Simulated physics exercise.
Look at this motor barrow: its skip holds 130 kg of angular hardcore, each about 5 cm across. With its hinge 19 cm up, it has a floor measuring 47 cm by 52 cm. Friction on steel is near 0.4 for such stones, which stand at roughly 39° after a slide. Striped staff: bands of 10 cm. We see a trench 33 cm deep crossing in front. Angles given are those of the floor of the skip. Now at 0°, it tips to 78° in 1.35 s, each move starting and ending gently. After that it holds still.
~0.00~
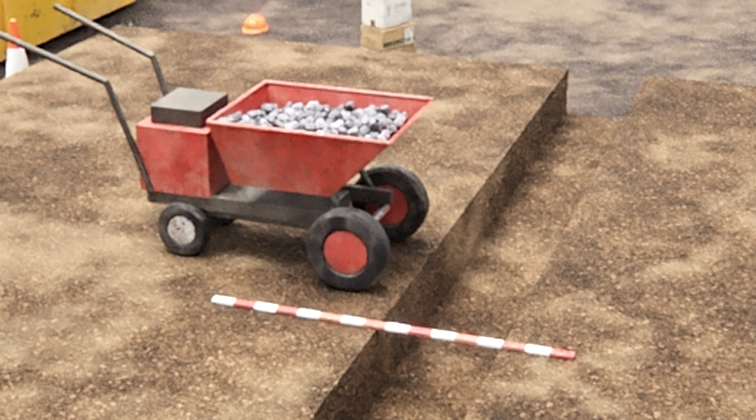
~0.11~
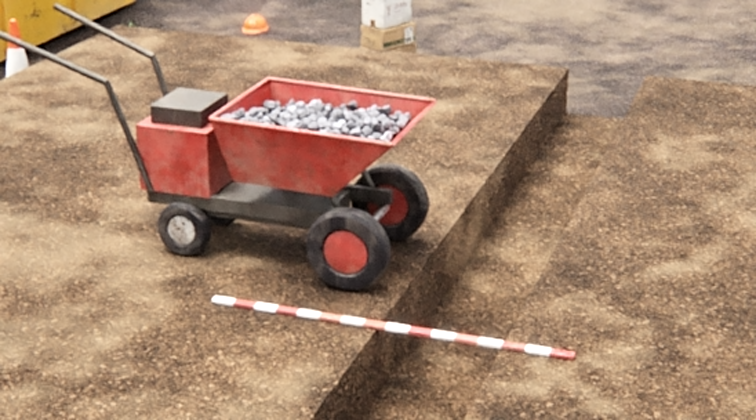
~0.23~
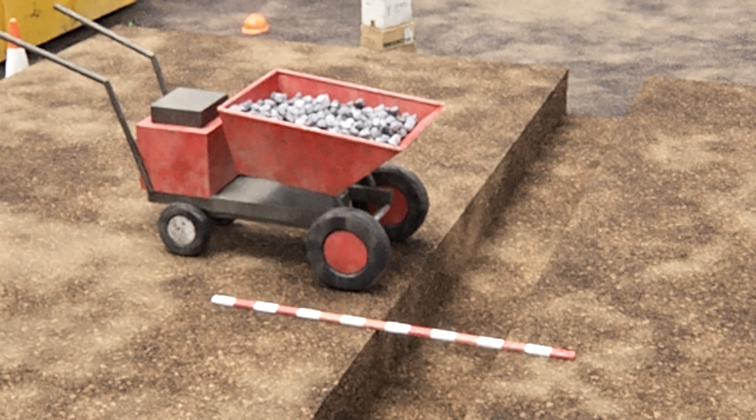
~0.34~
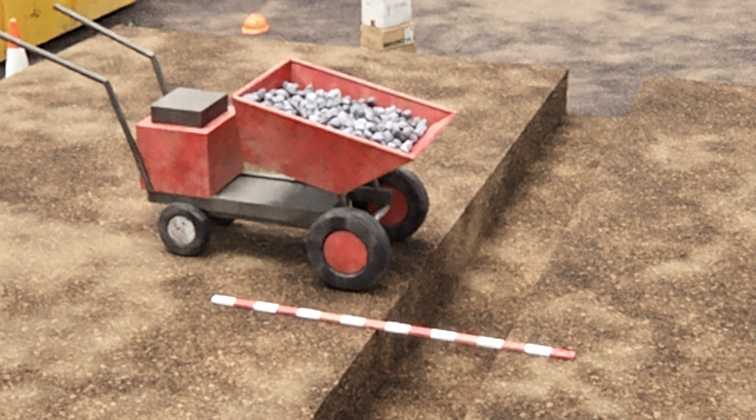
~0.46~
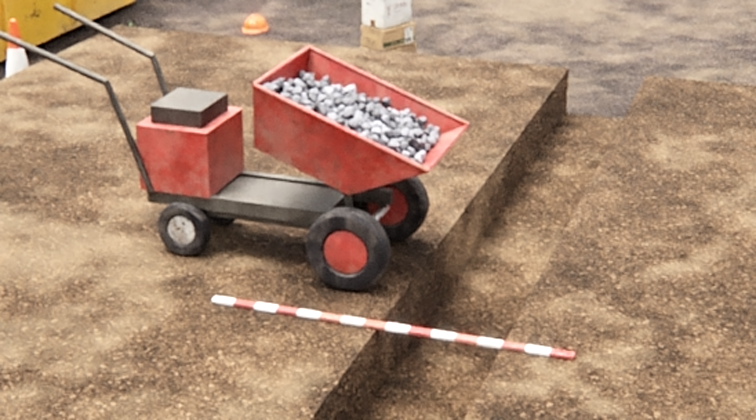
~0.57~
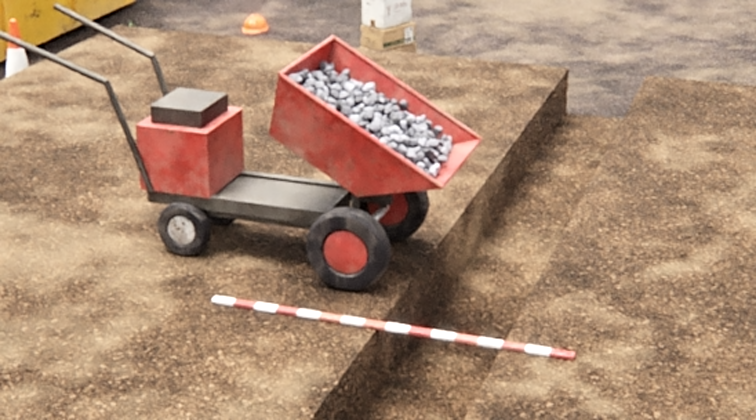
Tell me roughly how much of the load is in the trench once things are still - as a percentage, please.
I would put it at 81 %.
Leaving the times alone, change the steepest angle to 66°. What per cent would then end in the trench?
Then about 75 per cent.
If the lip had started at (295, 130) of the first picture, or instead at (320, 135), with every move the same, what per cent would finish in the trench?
First spot about 85, second spot about 100 per cent.
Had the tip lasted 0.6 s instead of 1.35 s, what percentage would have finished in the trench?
Close to 60 per cent then.
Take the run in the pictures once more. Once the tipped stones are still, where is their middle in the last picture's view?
(507, 330).
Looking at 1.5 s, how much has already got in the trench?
About 45%.
After 1.0 s the floor is at 66°; 100 % in the skip; the foremost stones are at (491, 243).
After 1.5 s the floor is at 78°; 43 % in the skip, 45 % in the trench, 12 % past the trench; the foremost stones are at (587, 286).
After 1.8 s the floor is at 78°; 8 % in the skip, 74 % in the trench, 19 % past the trench; the foremost stones are at (660, 304).
After 3.8 s the floor is at 78°; 0 % in the skip, 81 % in the trench, 19 % past the trench; the foremost stones are at (672, 305).
